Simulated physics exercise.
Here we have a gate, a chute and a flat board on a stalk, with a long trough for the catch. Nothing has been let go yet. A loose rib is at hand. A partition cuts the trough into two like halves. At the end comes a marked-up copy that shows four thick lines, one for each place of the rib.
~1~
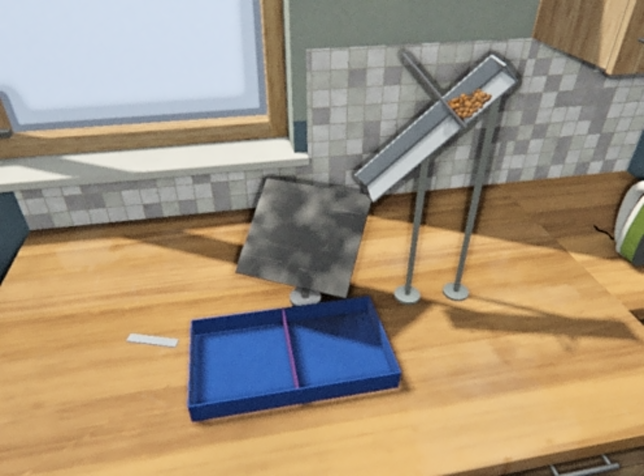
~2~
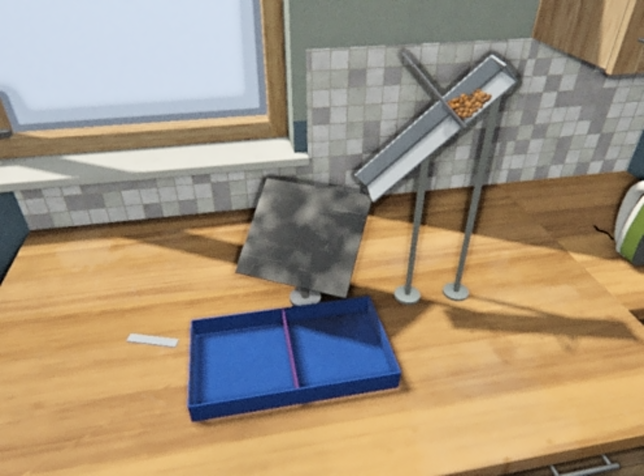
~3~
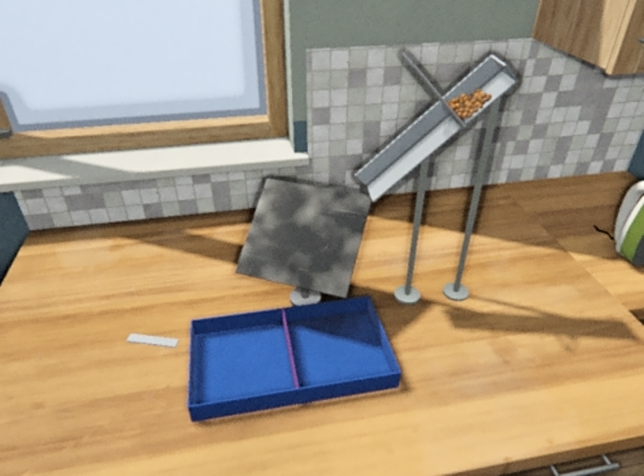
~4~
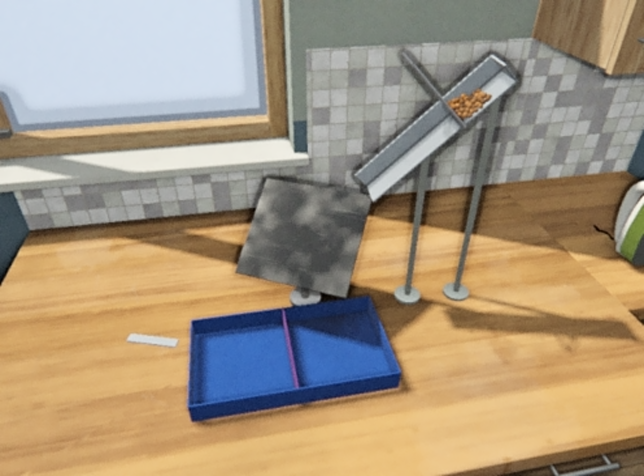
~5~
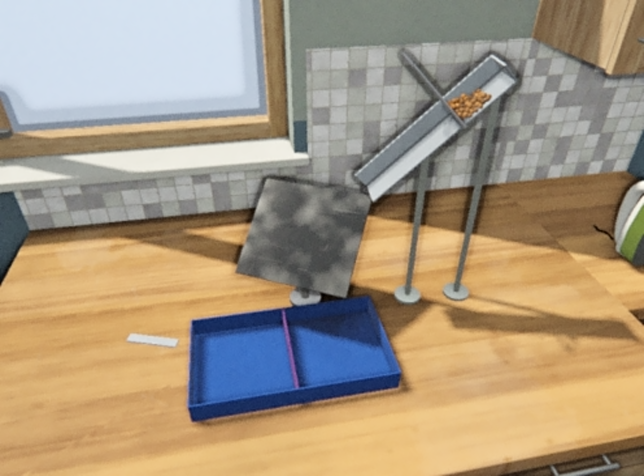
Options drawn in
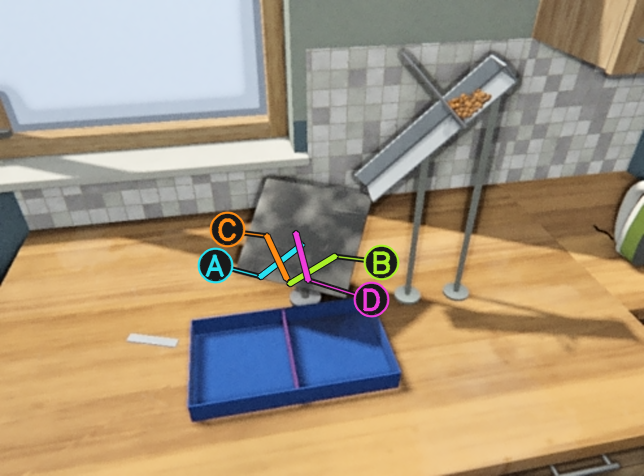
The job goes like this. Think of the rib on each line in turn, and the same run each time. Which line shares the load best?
Go for C.
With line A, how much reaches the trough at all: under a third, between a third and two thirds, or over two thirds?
It is over two thirds.
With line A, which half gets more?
More lands on the left.
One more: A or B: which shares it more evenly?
Line A.
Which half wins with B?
The left half.
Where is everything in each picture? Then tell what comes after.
In the first frame, load behind the gate near (468, 108), roasted chickpeas; lip of the chute near (371, 194), sloping fairly steeply.
In the second frame, middle of the board near (304, 234), tilted fairly steeply; middle of its low edge near (288, 285); of its high edge near (318, 187).
In the third frame, front corners of the trough near (188, 407) and (400, 372); front end of its middle wall near (298, 389).
In the fourth frame, middle of the load near (468, 108); lip near (371, 194).
In the fifth frame, middle of the load near (468, 108); lip near (371, 194).
On the marked copy, line A from (301, 245) to (260, 276); line B from (334, 256) to (290, 283); line C from (266, 236) to (286, 278); line D from (296, 233) to (308, 280).
For line A, of what is caught, the bulk in the left half, close to a quarter in the right.
For line B, of what is caught, all but a few in the left half, only a few in the right.
For line C, of what is caught, close to a third in the left half, close to two thirds in the right.
For line D, of what is caught, a small share in the left half, all but a few in the right.
